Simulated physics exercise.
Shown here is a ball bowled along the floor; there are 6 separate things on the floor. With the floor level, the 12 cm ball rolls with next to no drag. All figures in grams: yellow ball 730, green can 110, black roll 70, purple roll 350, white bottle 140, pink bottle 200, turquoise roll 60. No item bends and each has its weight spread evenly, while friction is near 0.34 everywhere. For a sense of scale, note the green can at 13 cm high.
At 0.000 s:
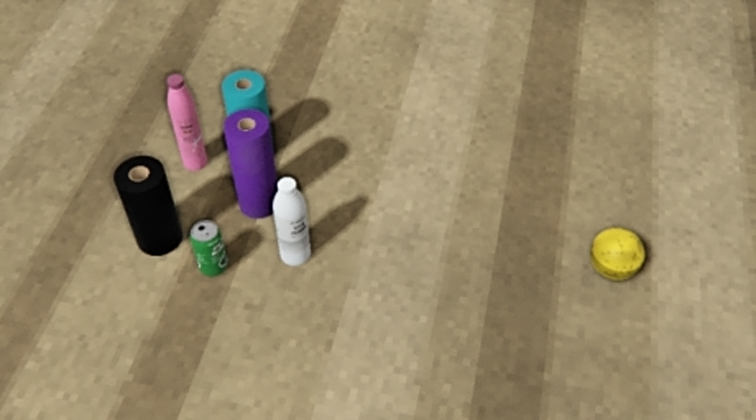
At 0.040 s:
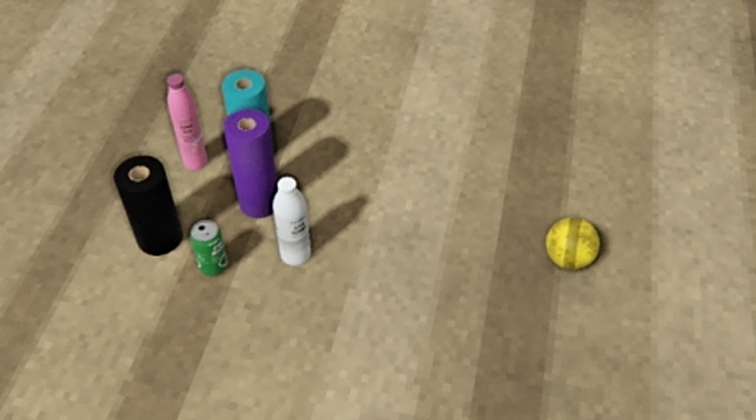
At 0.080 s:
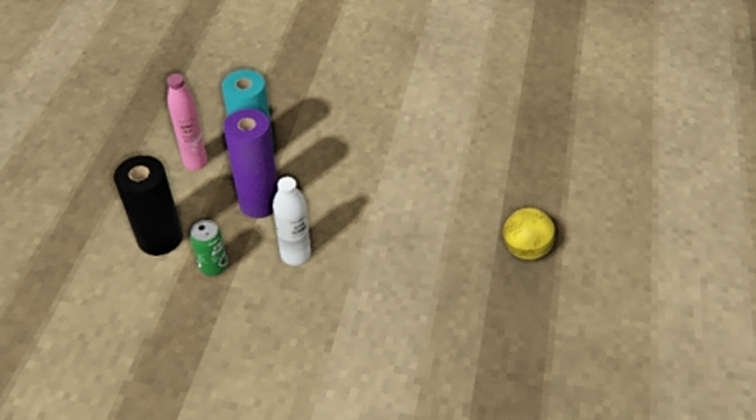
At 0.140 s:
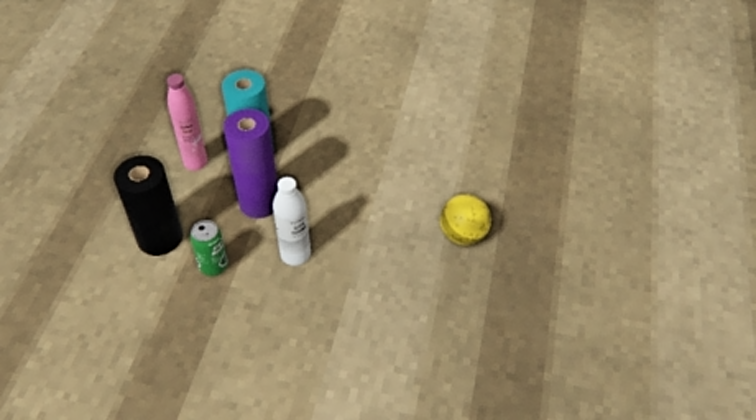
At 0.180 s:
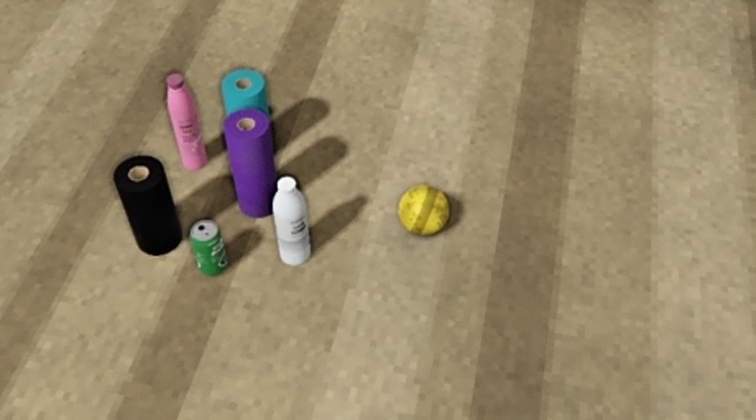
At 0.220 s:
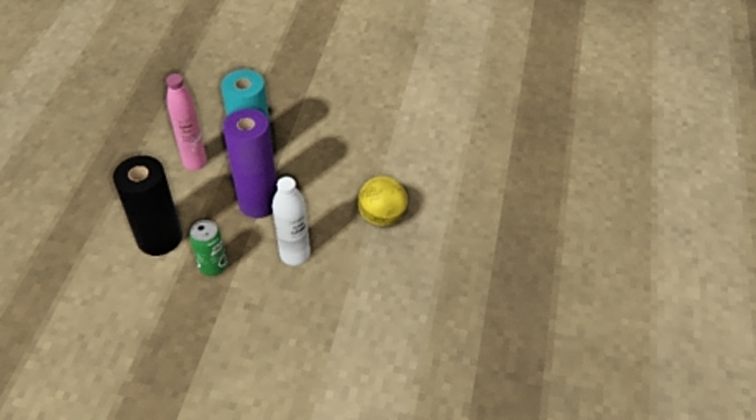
Yellow ball rolling leftward across a striped beige floor, nearing a standing cluster of bottles, coloured rolls and a green can.
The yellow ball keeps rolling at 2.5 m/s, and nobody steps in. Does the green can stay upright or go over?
It is going to remain erect.
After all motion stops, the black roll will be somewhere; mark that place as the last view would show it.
Its centre ends close to (65, 298) in the last view.
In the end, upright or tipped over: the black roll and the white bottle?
In the last frame the black roll does not stay up and the white bottle remains up.
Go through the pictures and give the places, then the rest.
In the first picture, ball has run 0 cm; yellow ball (617, 254); green can (209, 250).
In the second picture, ball has run 10 cm; yellow ball (573, 244); white bottle (292, 221).
In the third picture, ball has run 20 cm; yellow ball (529, 234).
In the fourth picture, ball has run 34 cm; yellow ball (465, 220); purple roll (254, 166).
In the fifth picture, ball has run 44 cm; yellow ball (424, 211); pink bottle (186, 123).
In the sixth picture, ball has run 54 cm; yellow ball (383, 201); green can (209, 249).
After 0.62 s, ball has run 117 cm; yellow ball near (146, 130); purple roll on its side; pink bottle leaning 65°; turquoise roll leaning 24°.
After 1.02 s, ball has run 158 cm; yellow ball near (14, 87); black roll on its side; purple roll on its side; pink bottle on its side.
By the end (2.0 s), tipped over on the floor, black roll, purple roll, pink bottle and turquoise roll; the other 2 in place, give or take 8 cm. Seen from the same camera at the end, green can near (209, 249).
